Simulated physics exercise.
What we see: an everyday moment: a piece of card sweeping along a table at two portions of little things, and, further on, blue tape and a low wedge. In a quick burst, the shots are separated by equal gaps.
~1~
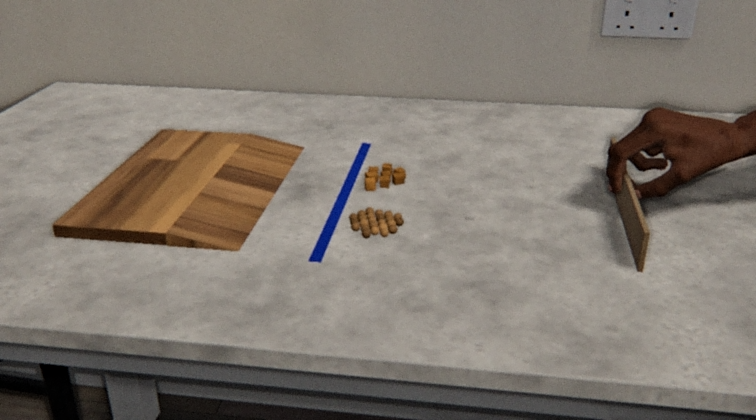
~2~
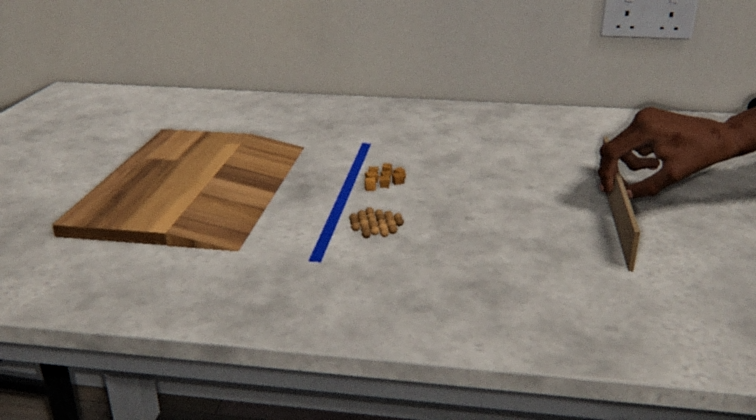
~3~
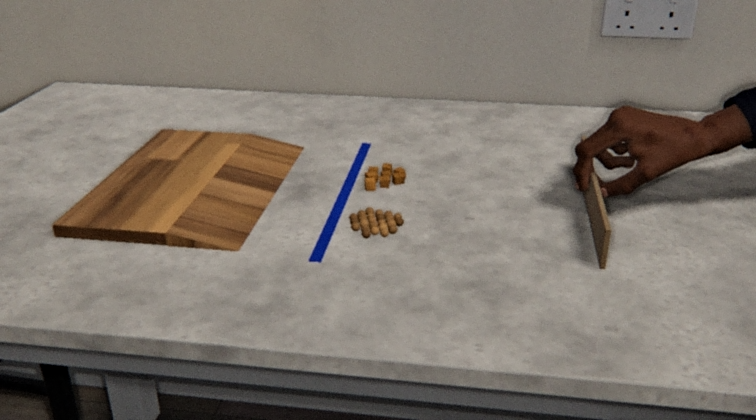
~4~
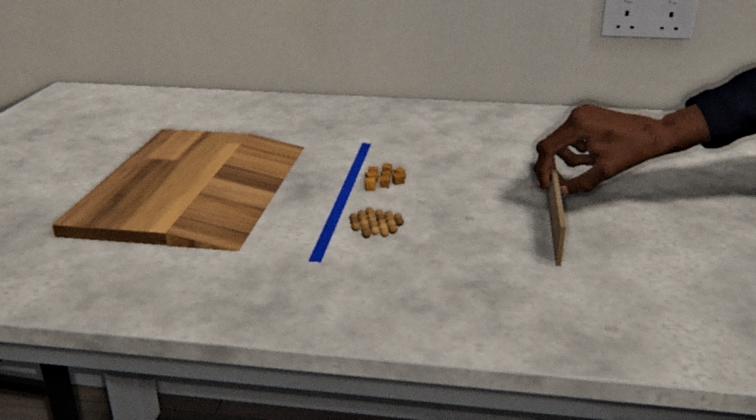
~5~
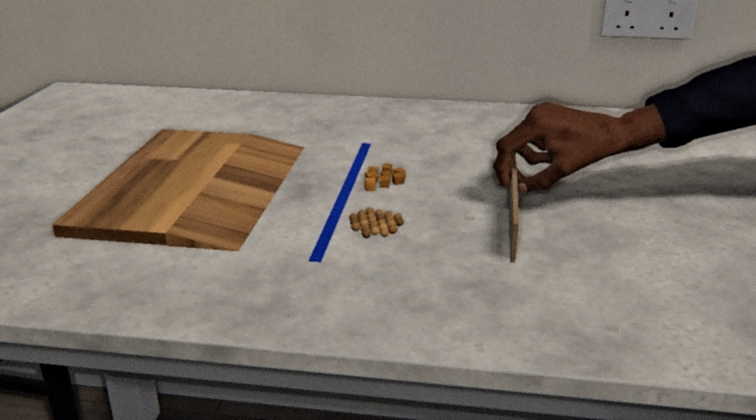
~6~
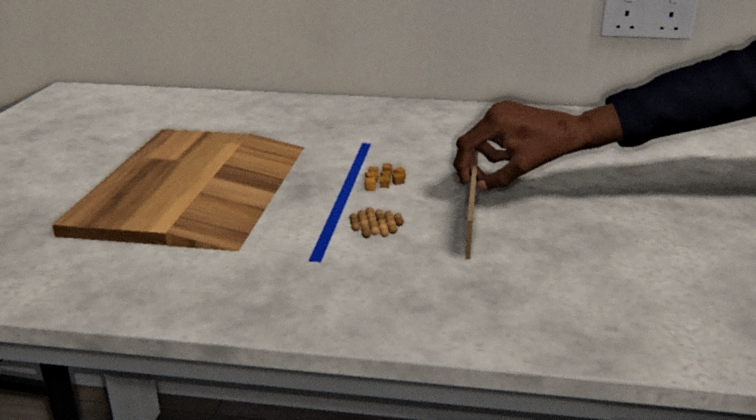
A piece of card held upright in a hand sliding left across a grey tabletop towards two small clusters of brown pieces.
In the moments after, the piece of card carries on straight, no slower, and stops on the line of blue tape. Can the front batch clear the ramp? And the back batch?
The front batch will succeed in part at least. The back batch will fail to get any pieces up.
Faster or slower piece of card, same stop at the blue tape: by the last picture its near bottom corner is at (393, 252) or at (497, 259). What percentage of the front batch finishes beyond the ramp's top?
Try one: 100 %. Try two: 20 %.
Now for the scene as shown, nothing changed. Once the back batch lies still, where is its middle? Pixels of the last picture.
Centre at rest, last frame: Approx. (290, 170) px.
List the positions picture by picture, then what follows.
In the first frame, piece of card (641, 242), at rest; blue tape (365, 148); top of the ramp (172, 225); front batch (372, 221), a few round wooden beads; back batch (386, 176), a few croutons.
In the second frame, piece of card (632, 242); back batch (386, 176).
In the third frame, piece of card (604, 240); front batch (372, 221).
In the fourth frame, piece of card (560, 237); back batch (386, 176).
In the fifth frame, piece of card (514, 234); front batch (372, 221).
In the sixth frame, piece of card (470, 230); blue tape (365, 148); top of the ramp (172, 225); front batch (372, 221); back batch (386, 176).
Then, 0.12 s later than the last frame, piece of card still moving, near (393, 165); front batch every one short of the ramp; back batch every one short of the ramp.
Then, 0.26 s later than the last frame, piece of card stopped at the blue tape; front batch about a tenth on the ramp, almost all short of the ramp; back batch every one short of the ramp.
Then, 0.54 s later than the last frame, piece of card stopped at the blue tape; front batch roughly a third past the top, roughly two thirds on the ramp; back batch roughly a quarter on the ramp, the larger part short of the ramp.
When it is over, piece of card stopped at the blue tape; front batch almost all past the top, about a tenth short of the ramp; back batch not one past the top, about a tenth on the ramp, the larger part short of the ramp.
